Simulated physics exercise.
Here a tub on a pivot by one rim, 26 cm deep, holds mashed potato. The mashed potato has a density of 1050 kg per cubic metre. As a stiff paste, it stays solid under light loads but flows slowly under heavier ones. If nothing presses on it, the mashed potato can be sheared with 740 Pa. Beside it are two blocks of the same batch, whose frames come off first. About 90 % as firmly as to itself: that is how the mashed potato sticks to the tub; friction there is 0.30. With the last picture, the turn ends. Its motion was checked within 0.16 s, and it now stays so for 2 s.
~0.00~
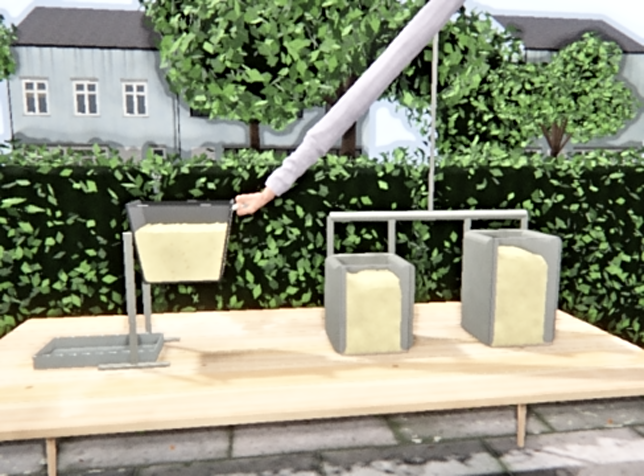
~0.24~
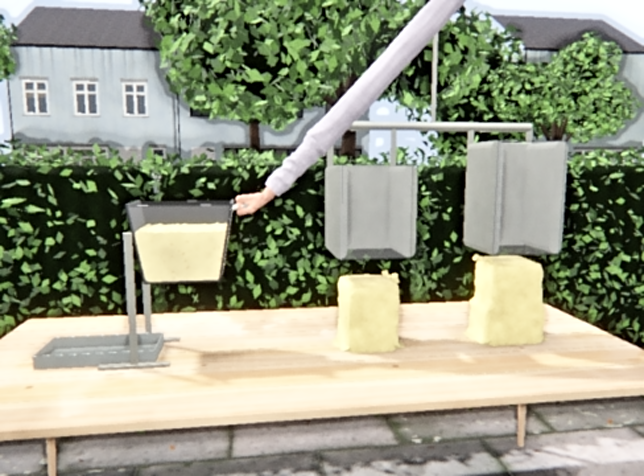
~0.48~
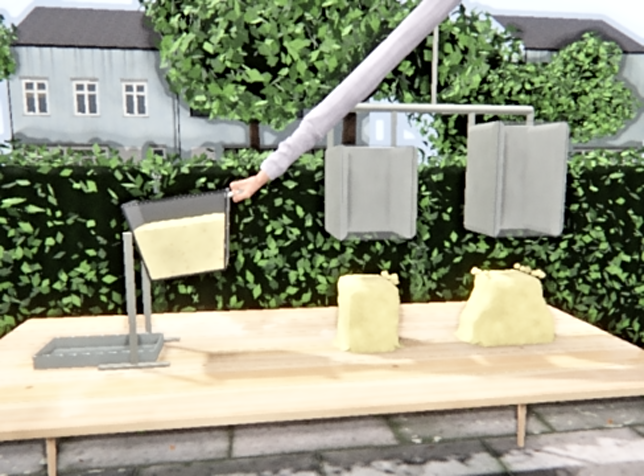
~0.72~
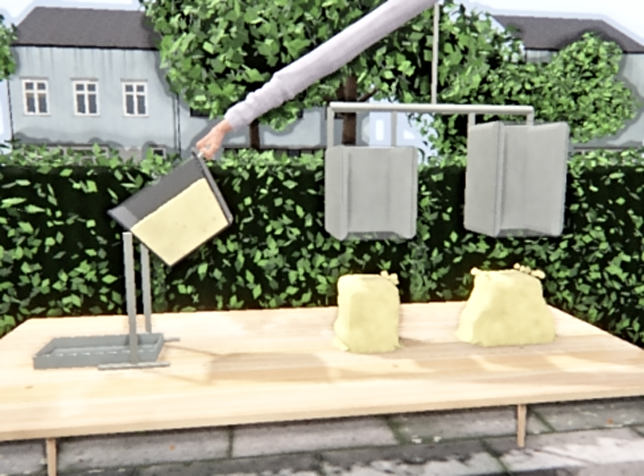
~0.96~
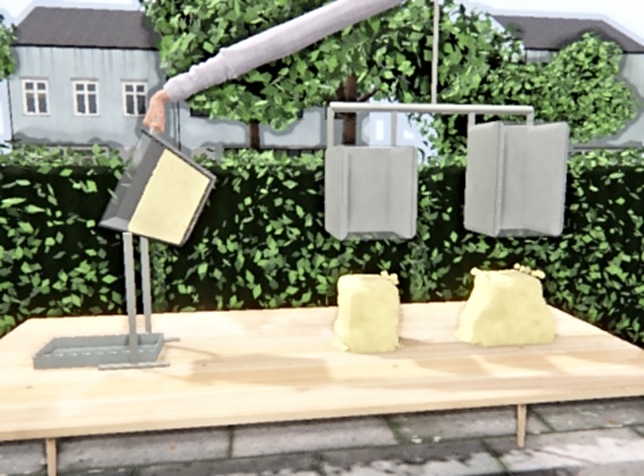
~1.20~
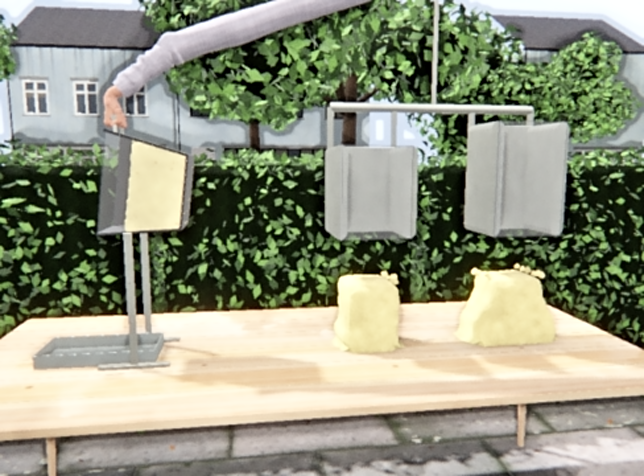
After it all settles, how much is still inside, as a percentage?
Roughly 100 % is still inside.
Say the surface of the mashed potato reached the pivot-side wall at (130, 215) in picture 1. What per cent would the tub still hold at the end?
100 %.
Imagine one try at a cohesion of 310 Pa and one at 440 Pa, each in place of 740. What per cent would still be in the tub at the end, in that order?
Roughly 50 % followed by roughly 65 %.
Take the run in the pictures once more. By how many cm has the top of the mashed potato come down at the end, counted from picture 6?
Roughly 0 cm.
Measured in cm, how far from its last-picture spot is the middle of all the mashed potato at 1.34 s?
The shift is near 0 cm.
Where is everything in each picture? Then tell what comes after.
In the first picture, handle-side rim at (230, 204), tilt 0 degrees; top of the mashed potato at (224, 230); blocks stand 27 cm, 36 cm (left to right).
In the second picture, handle-side rim at (230, 204), tilt 0 degrees; top of the mashed potato at (224, 230); blocks stand 27 cm, 33 cm (left to right).
In the third picture, handle-side rim at (224, 192), tilt 8 degrees; top of the mashed potato at (219, 219); blocks stand 26 cm, 27 cm (left to right).
In the fourth picture, handle-side rim at (192, 153), tilt 35 degrees; top of the mashed potato at (203, 181); blocks stand 26 cm, 27 cm (left to right).
In the fifth picture, handle-side rim at (141, 132), tilt 64 degrees; top of the mashed potato at (164, 152); blocks stand 26 cm, 27 cm (left to right).
In the sixth picture, handle-side rim at (104, 132), tilt 83 degrees; top of the mashed potato at (137, 144); blocks stand 26 cm, 27 cm (left to right).
After 1.34 s, the tub is at 83 degrees and holds 100 %.
After 1.51 s, the tub is at 83 degrees and holds 100 %.
After 1.68 s, the tub is at 83 degrees and holds 100 %.
After 1.85 s, the tub is at 83 degrees and holds 100 %.
After 3.20 s, at the end, the tub is at 83 degrees and holds 100 %.
